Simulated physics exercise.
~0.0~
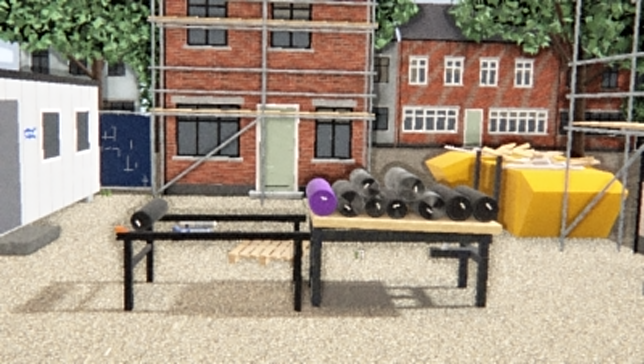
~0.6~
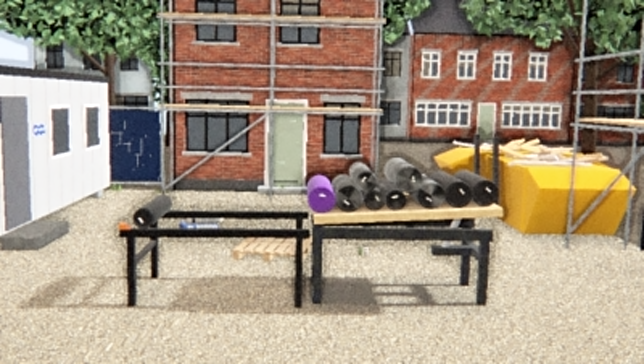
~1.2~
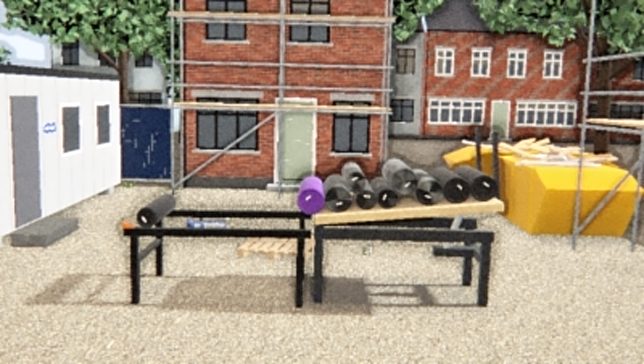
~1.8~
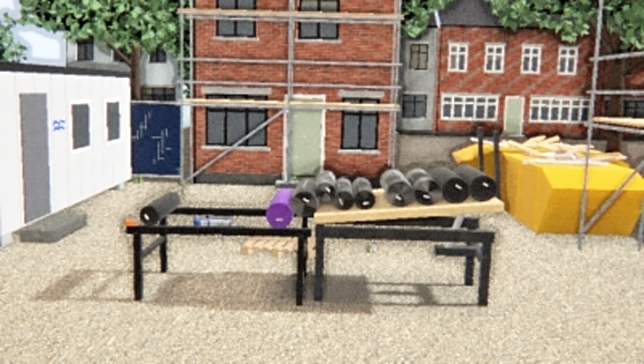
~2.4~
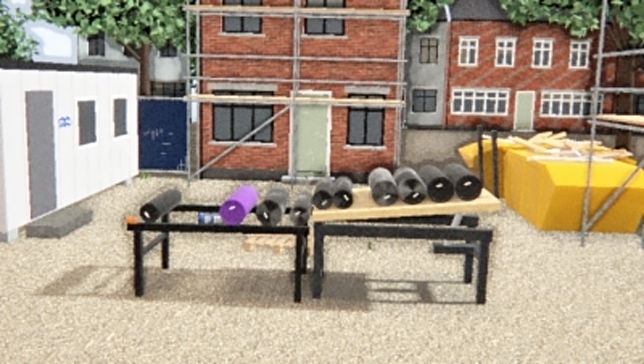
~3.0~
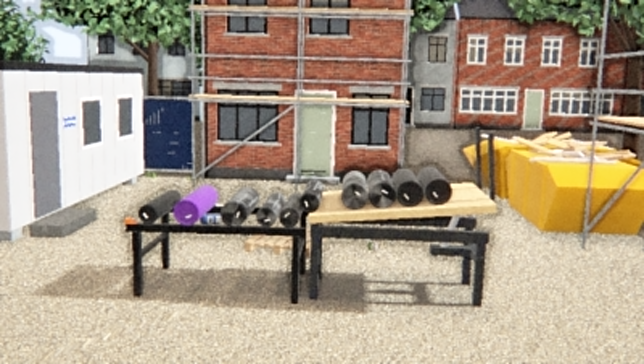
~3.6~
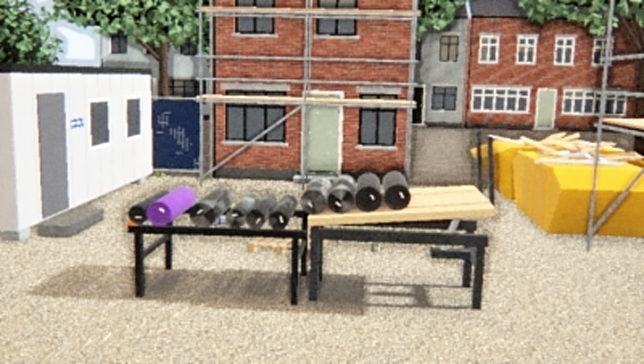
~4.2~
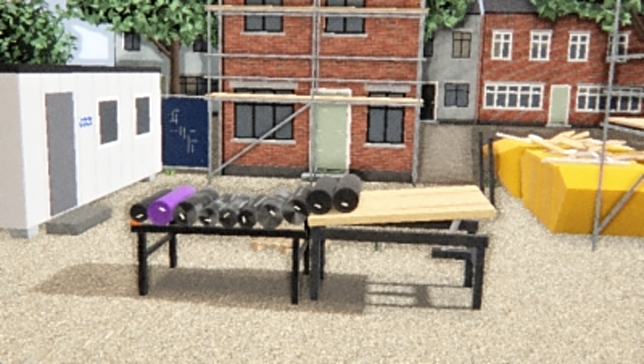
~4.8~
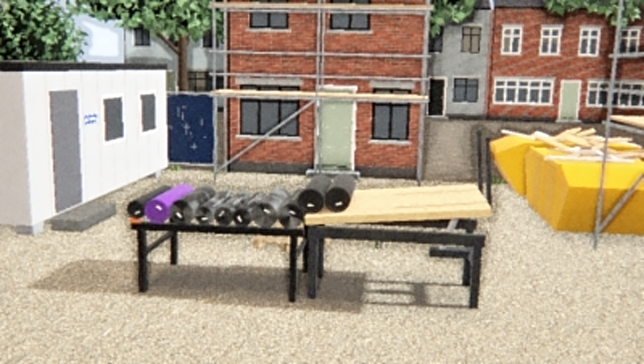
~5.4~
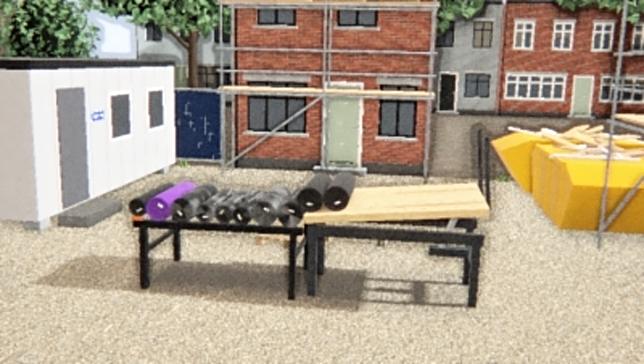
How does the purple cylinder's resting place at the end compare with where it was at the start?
At the start it lies at the left edge of the wooden platform, in front of the dark cylinders. By the end it is farther left, near the far end of the black rack and beside the dark cylinder that was already there.
